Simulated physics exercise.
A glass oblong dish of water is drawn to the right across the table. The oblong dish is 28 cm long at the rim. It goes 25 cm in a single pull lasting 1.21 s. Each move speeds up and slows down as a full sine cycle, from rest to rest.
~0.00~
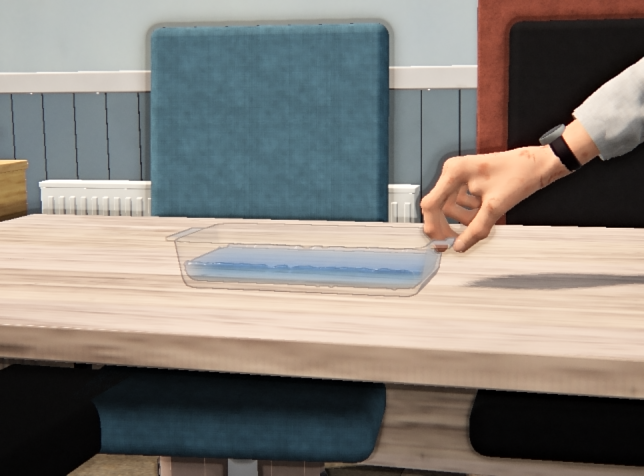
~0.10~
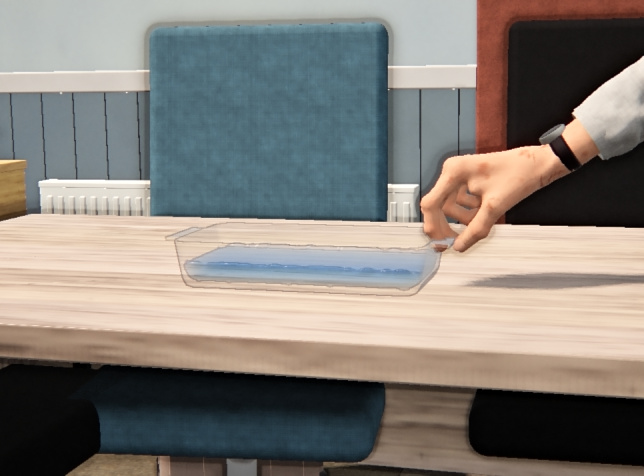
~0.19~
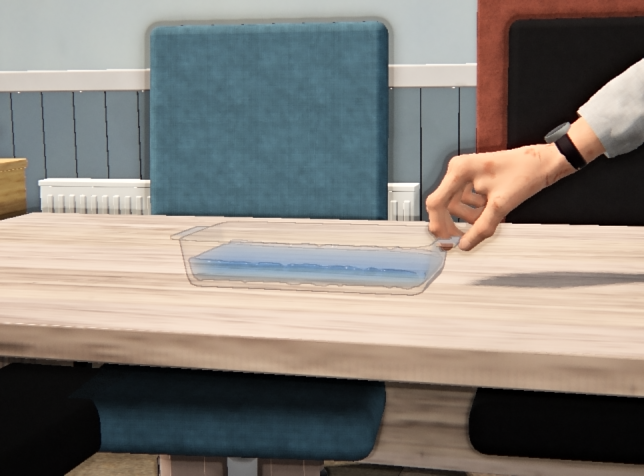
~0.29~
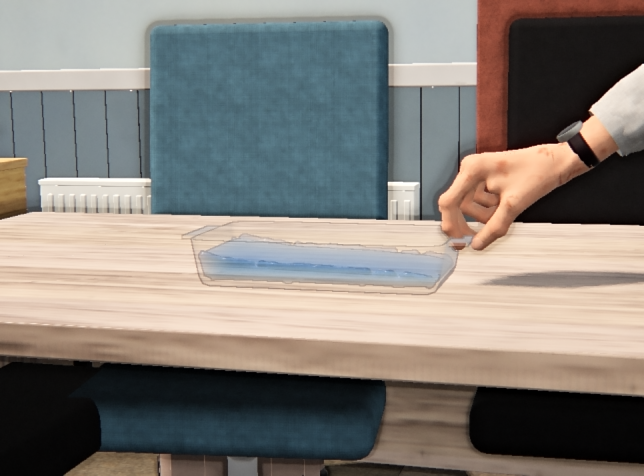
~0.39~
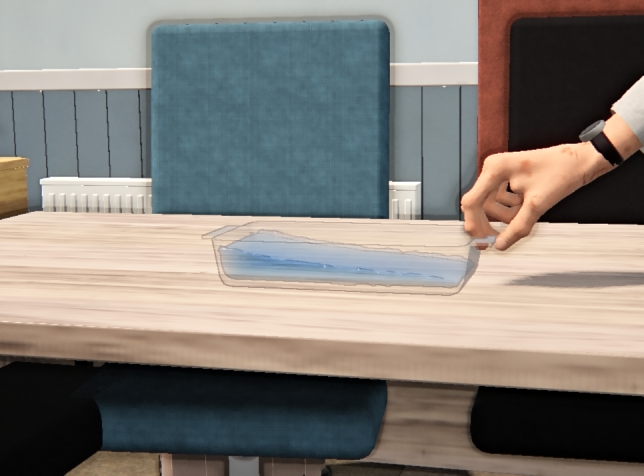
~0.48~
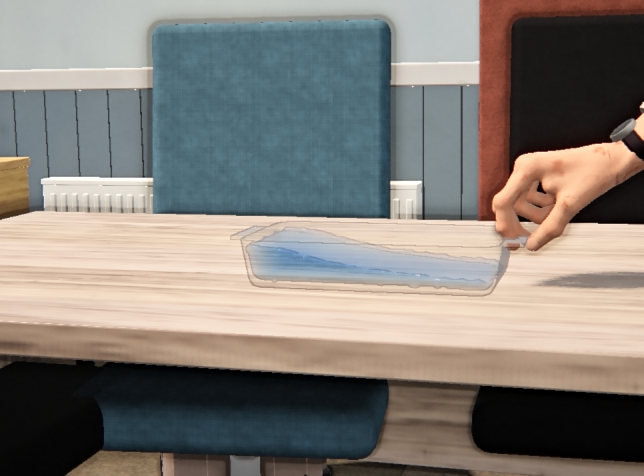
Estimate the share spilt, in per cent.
Close to 8 per cent.
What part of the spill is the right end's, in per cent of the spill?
Some 90 per cent.
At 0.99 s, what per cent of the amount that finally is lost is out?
Some 50 per cent.
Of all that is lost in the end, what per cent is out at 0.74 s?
Near 0 in a hundred.
By 0.74 s it has gone 18 cm; 0 per cent is out over the left end and 0 over the right.
By 0.99 s it has gone 24 cm; 0 per cent is out over the left end and 4 over the right.
By 1.25 s it has gone 25 cm; 0 per cent is out over the left end and 7 over the right.
By 1.50 s it has gone 25 cm; 0 per cent is out over the left end and 7 over the right.
At rest 8 per cent is out in all, 1 of it over the left end.
